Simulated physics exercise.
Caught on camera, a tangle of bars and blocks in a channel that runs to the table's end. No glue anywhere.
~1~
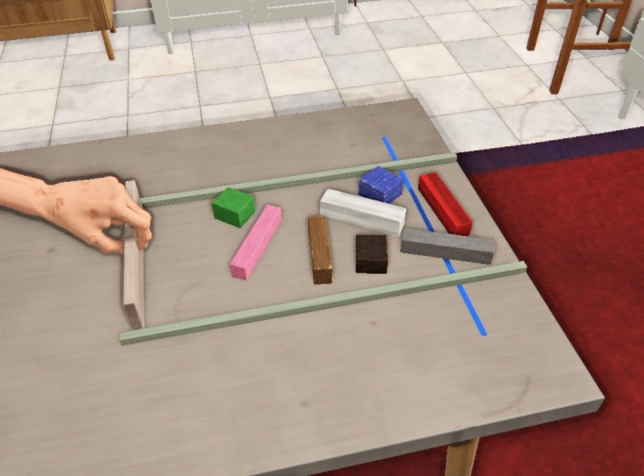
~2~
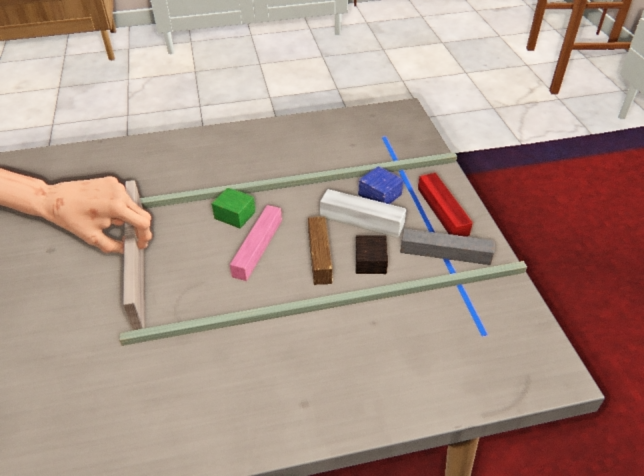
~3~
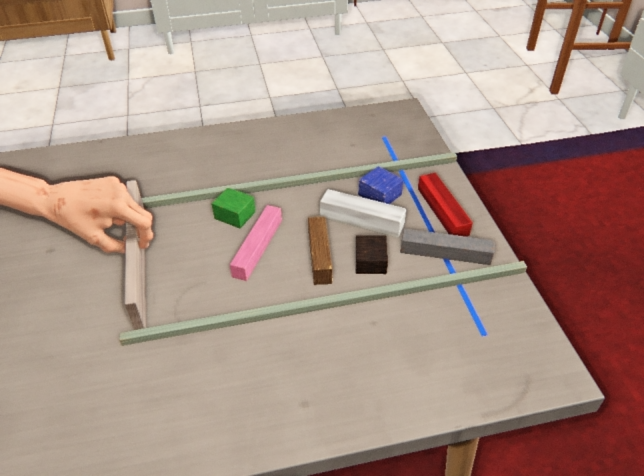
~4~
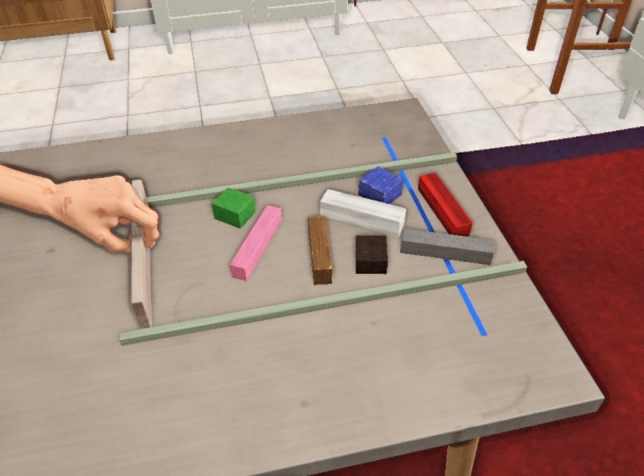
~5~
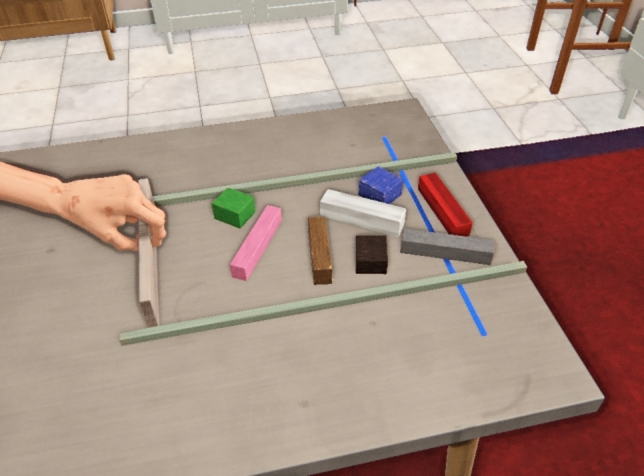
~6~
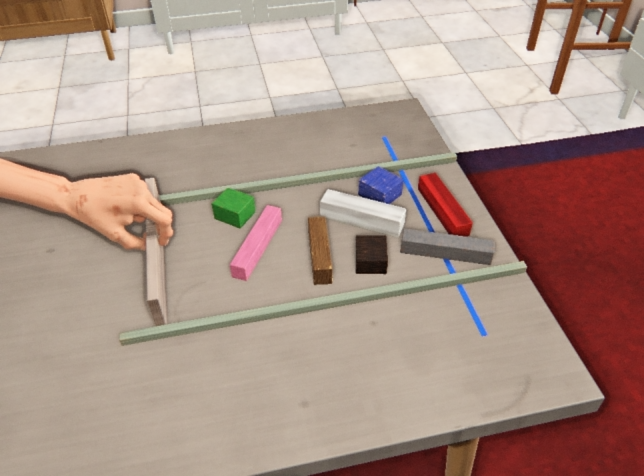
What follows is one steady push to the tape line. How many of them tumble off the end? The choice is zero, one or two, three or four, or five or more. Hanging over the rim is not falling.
In the end the number that fall off is one or two.
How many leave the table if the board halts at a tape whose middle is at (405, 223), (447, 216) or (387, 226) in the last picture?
Try by try, 1, 4 and 0.
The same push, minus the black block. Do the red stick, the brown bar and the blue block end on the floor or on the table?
The red stick tumbles off, the brown bar holds on, the blue block does not fall.
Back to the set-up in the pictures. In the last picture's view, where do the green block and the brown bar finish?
First (424, 172), then (465, 234).
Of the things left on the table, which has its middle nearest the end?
The white stick.
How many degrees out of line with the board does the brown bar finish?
About 30°.
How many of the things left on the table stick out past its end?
The number is 2.
Early on, none off yet; red stick at rest near (444, 205); grey bar at rest near (447, 247); blue block at rest near (381, 187).
Finally, the number that fall off is one or two; lost, grey bar and red stick.
